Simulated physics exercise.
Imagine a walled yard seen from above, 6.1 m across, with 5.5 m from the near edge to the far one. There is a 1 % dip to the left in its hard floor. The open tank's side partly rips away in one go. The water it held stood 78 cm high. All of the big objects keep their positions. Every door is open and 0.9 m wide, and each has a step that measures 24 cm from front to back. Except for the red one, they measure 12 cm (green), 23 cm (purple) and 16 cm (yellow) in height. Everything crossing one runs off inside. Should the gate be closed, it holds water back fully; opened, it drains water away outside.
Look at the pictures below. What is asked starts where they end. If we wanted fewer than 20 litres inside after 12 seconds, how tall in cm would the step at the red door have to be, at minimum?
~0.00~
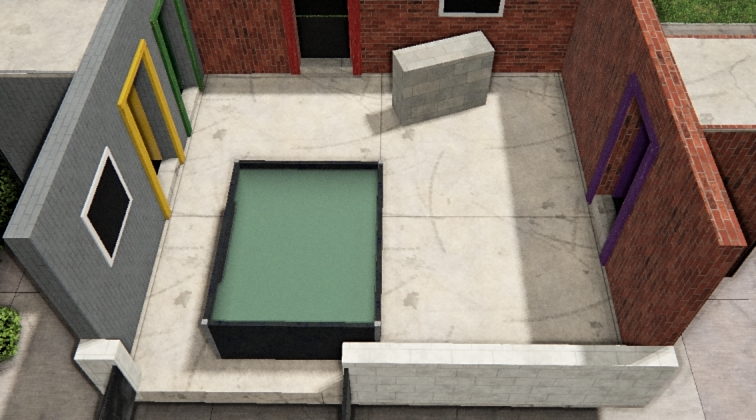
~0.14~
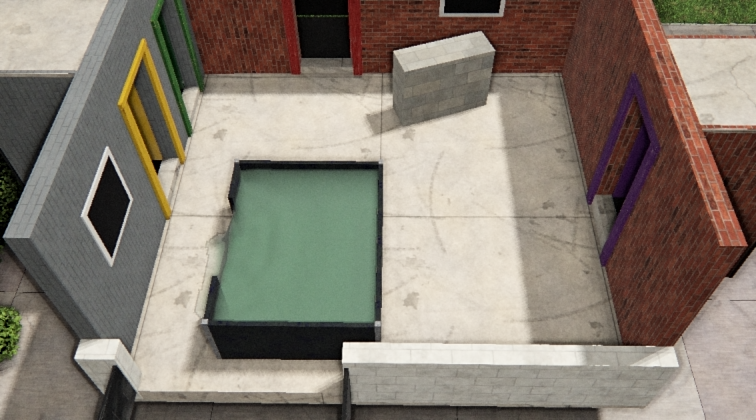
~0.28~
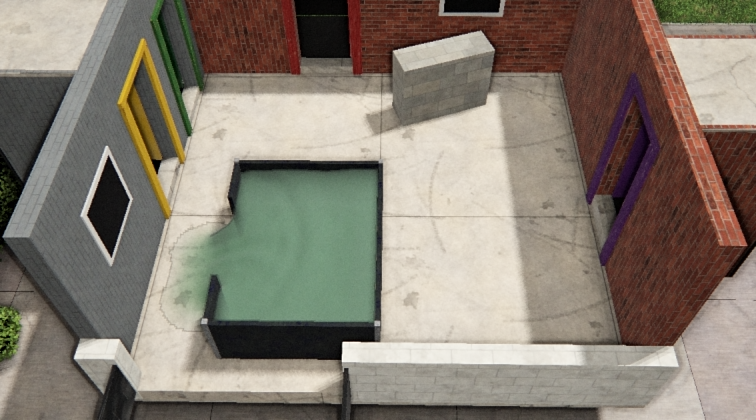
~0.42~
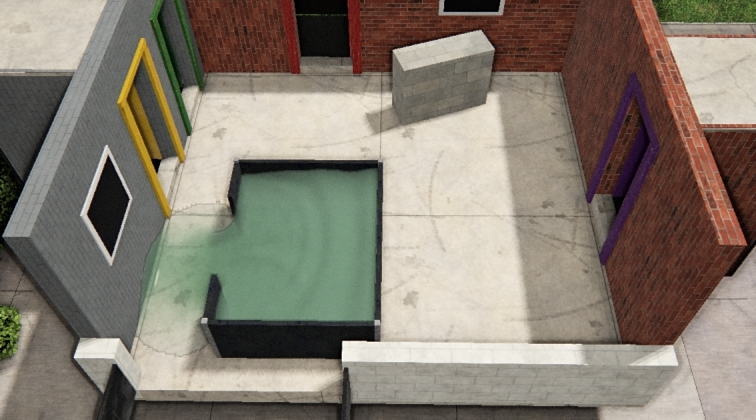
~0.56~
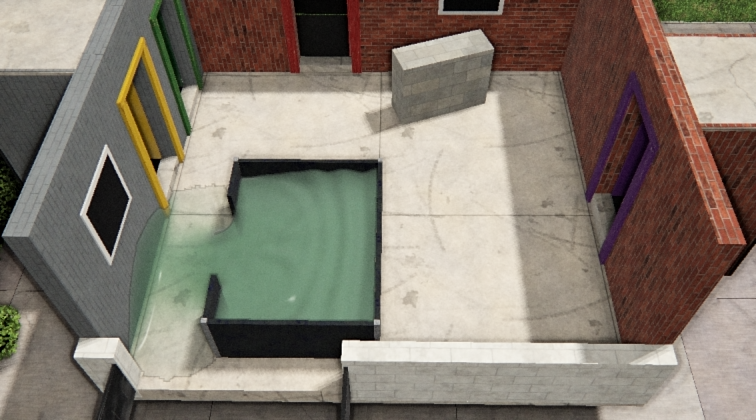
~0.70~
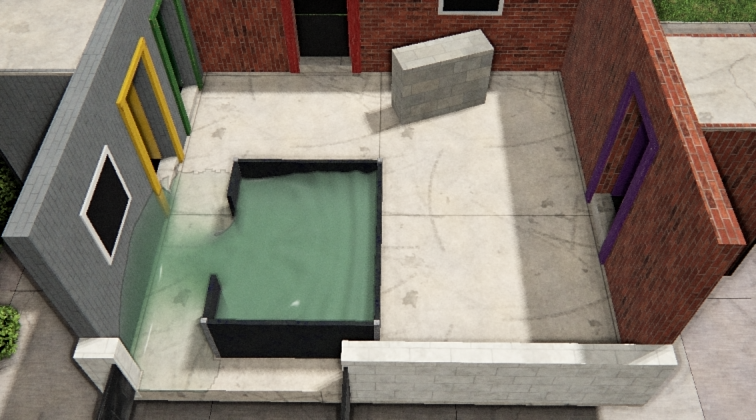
It would need to be around 12.5 cm tall.
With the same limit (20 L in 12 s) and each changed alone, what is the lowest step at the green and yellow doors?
Roughly 13.5 cm for the green door and roughly 16 cm for the yellow door.
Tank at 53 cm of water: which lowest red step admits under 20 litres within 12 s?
Minimum height: Approx. 8.0 cm.
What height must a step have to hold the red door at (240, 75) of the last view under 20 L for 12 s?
About 26 cm.
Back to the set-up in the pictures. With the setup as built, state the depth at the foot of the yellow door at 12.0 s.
Roughly 11.0 cm deep.
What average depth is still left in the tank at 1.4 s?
About 52 centimetres on average.
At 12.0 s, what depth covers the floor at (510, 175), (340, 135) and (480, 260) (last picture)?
First spot about 4 cm, second about 6 cm, third about 7 cm.
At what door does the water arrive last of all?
Last in order comes the purple door.
After 1.4 s water covers 20 % of the floor, deepest (68 cm) near (127, 370); it has not reached the red door.
After 3.0 s water covers 45 % of the floor, deepest (36 cm) near (150, 282); 18 cm at the red door, 3 litres in over its 14 cm step.
After 12.0 s water covers 95 % of the floor, deepest (12 cm) near (172, 198); 9 cm at the red door, 10 litres in over its 14 cm step.
At the red door as built, the water arrived by 2.1 s and peaked near 18 cm at 2.8 s.
Run again over the same 12 s with other heights there, 36 litres in over 11 cm, 7 litres over 14.5 cm. The limit of 20 litres is kept from about 12.5 cm up.
